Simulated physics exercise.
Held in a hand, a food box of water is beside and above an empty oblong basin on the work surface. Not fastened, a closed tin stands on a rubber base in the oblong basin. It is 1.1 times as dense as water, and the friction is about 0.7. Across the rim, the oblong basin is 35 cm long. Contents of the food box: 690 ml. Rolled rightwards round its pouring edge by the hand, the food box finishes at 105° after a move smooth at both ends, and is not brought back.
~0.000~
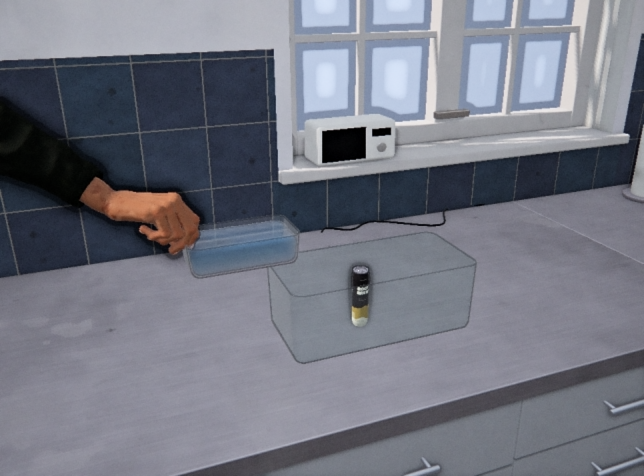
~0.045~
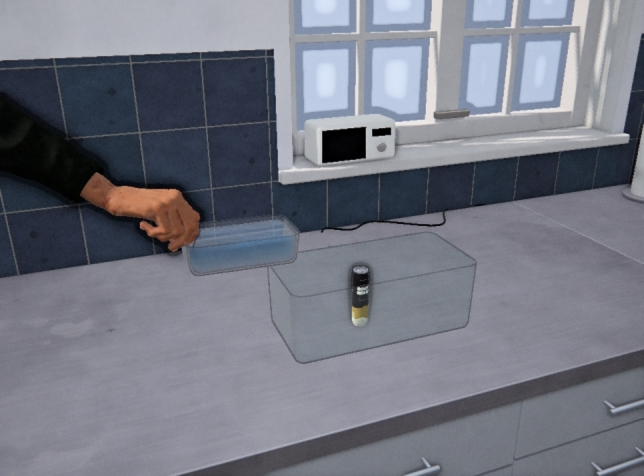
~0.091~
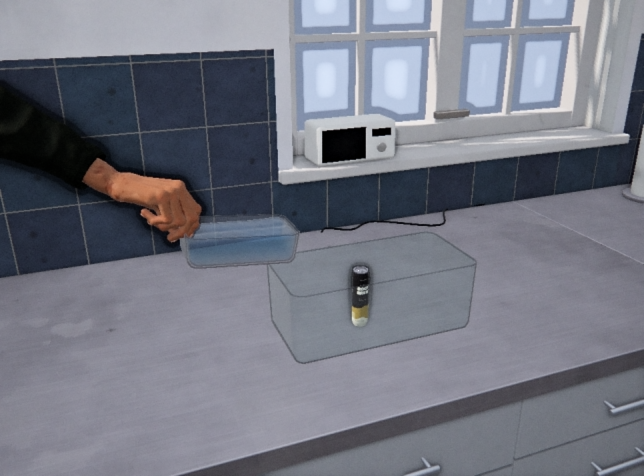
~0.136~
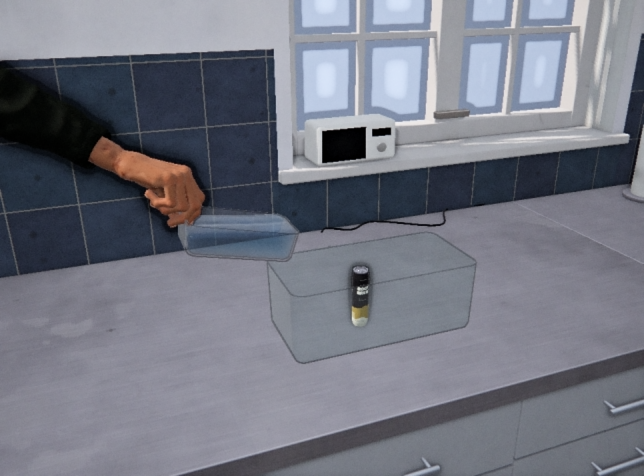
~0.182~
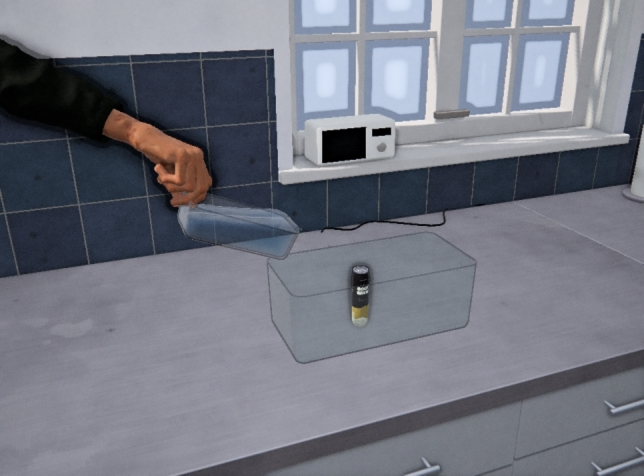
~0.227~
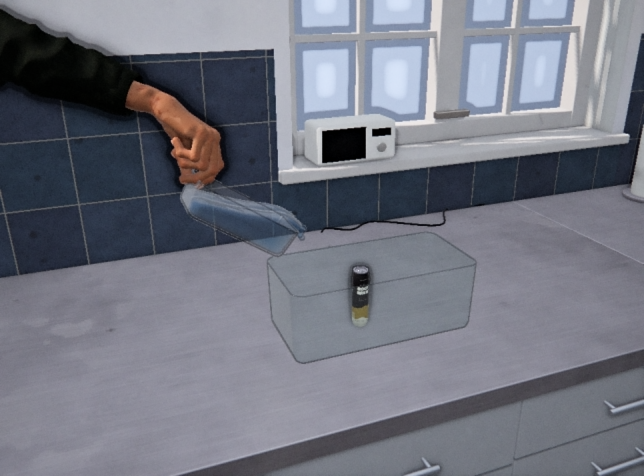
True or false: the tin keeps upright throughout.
False.
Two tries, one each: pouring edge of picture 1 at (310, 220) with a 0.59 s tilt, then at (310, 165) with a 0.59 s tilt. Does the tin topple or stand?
In the first try it remains standing; in the second it remains standing.
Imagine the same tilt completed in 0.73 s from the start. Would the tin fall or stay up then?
With that tilt, the tin tips.
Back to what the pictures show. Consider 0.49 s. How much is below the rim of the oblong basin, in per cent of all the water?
Some 30 per cent.
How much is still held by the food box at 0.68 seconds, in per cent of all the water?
Around 1 percent of it.
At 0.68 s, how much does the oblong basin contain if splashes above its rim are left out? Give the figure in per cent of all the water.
The fraction sits near 94 in a hundred.
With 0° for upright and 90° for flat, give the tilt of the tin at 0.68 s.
Measured tilt, approx.: 65 degrees.
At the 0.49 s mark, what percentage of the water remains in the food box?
Portion remaining: Approx. 12 per cent.
Then, 0.49 s in, the tilt is 97° and 12 per cent is still to pour; the tin stands where it began.
Then, 0.68 s in, the tilt is 105° and 1 per cent is still to pour; the tin lies on its side.
Then, 0.87 s in, the tilt is 105° and 0 per cent is still to pour; the tin lies on its side.
Then, 1.09 s in, the tilt is 105° and 0 per cent is still to pour; the tin lies on its side.
Finally, the tin lies on its side.
